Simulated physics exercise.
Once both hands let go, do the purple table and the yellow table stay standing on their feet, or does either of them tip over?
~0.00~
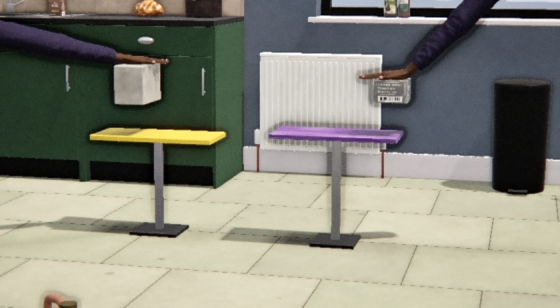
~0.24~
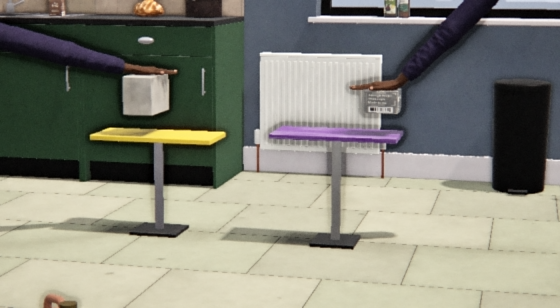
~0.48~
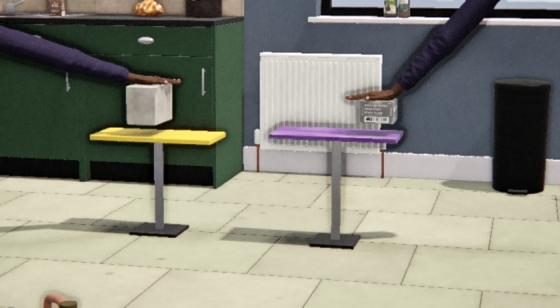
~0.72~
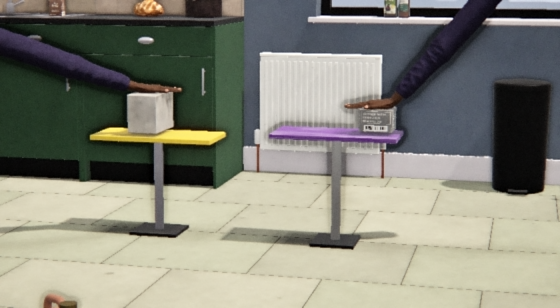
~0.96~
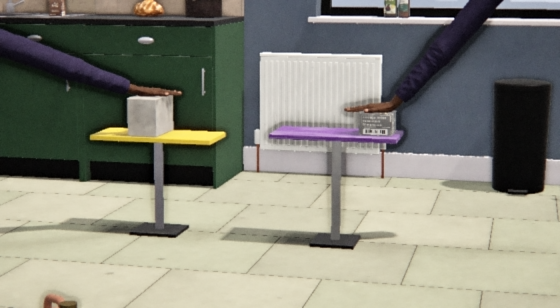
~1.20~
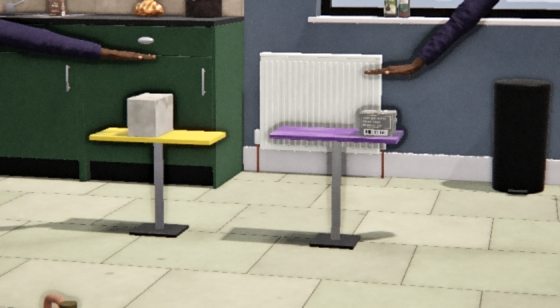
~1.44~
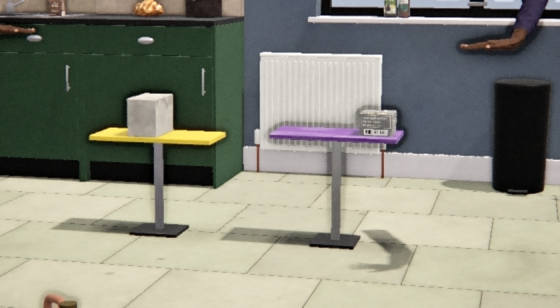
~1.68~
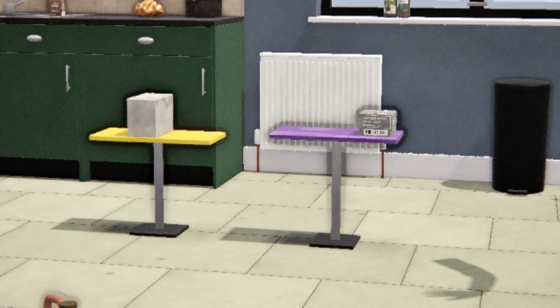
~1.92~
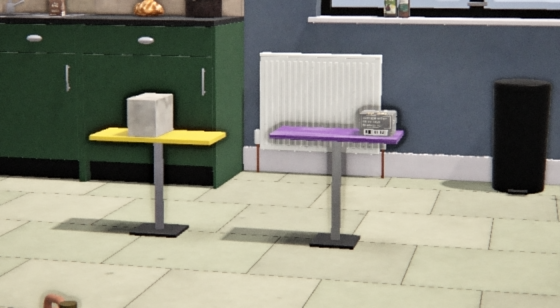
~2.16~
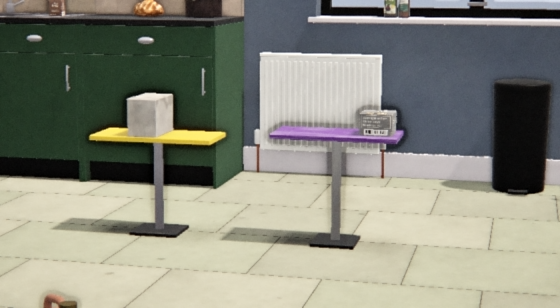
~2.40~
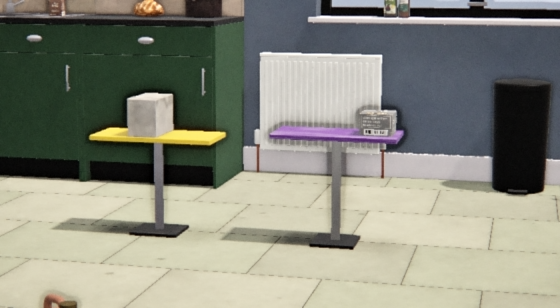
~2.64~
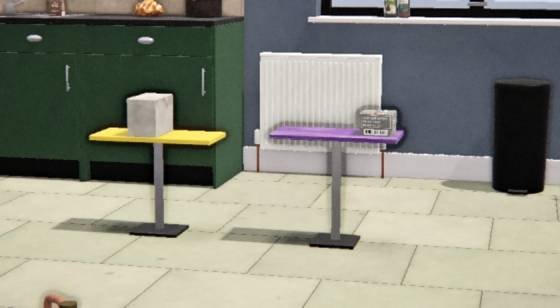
Both the purple table and the yellow table stay standing, flat on their feet, with their loads still on top.
